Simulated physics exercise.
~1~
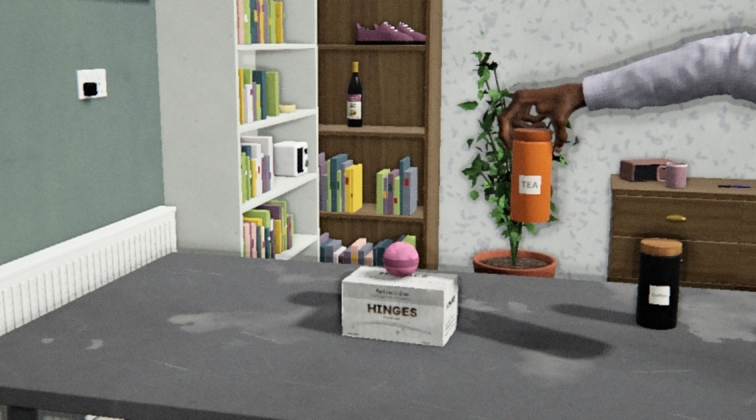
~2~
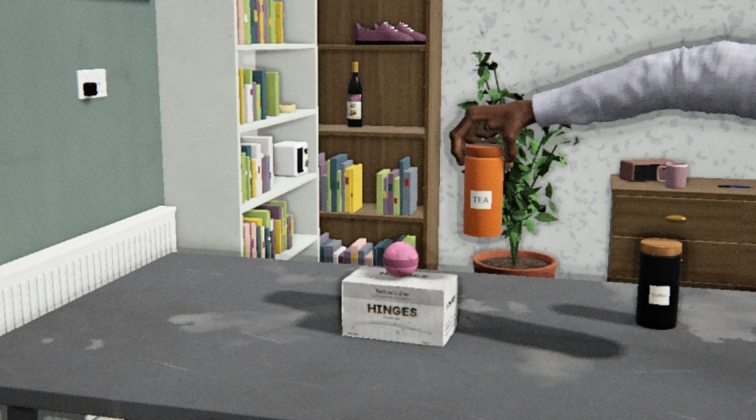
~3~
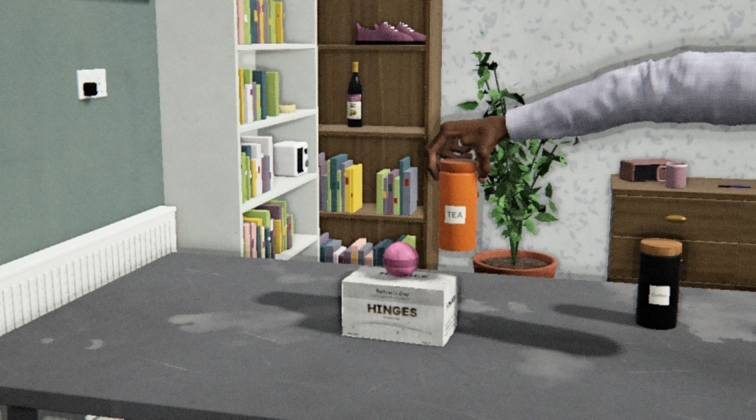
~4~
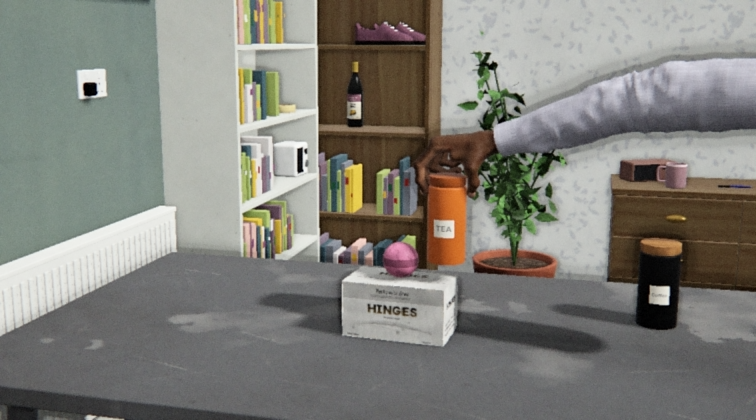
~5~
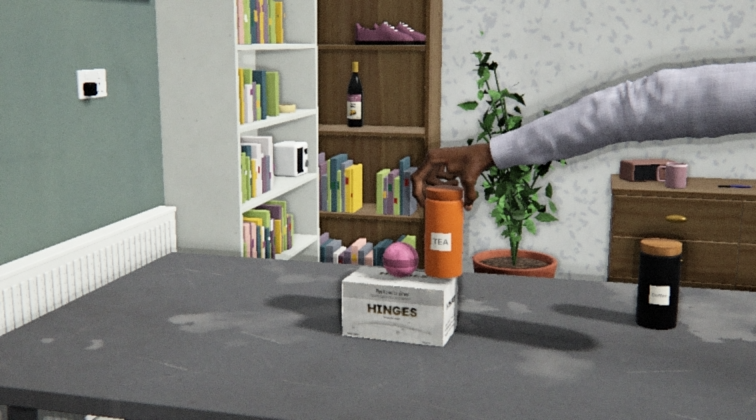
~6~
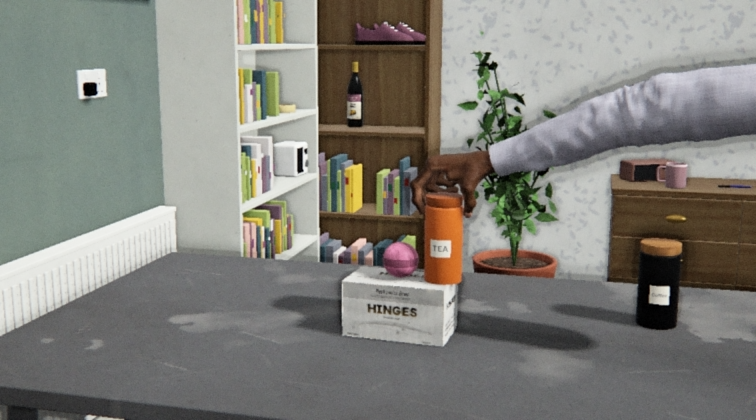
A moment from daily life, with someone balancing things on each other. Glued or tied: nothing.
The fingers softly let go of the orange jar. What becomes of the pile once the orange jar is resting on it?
It stands.
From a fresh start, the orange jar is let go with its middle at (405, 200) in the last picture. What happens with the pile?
Afterwards the pile tumbles over.
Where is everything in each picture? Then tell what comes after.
The first picture shows still above its spot; orange jar (531, 175); pink ball (401, 260).
The second picture shows still above its spot; orange jar (483, 190); black jar (659, 283).
The third picture shows still above its spot; orange jar (458, 205); white box (400, 305).
The fourth picture shows still above its spot; orange jar (447, 218); pink ball (401, 260).
The fifth picture shows still above its spot; orange jar (444, 231); black jar (659, 283).
The sixth picture shows in place under the hand; orange jar (444, 238); white box (400, 305).
Then, 0.20 s after the last picture, nothing has stirred.
Then, 0.40 s after the last picture, orange jar resting near (444, 238).
At rest, all 4 in place. Seen from the same camera at the end, orange jar near (444, 238). The pile keeps its balance.
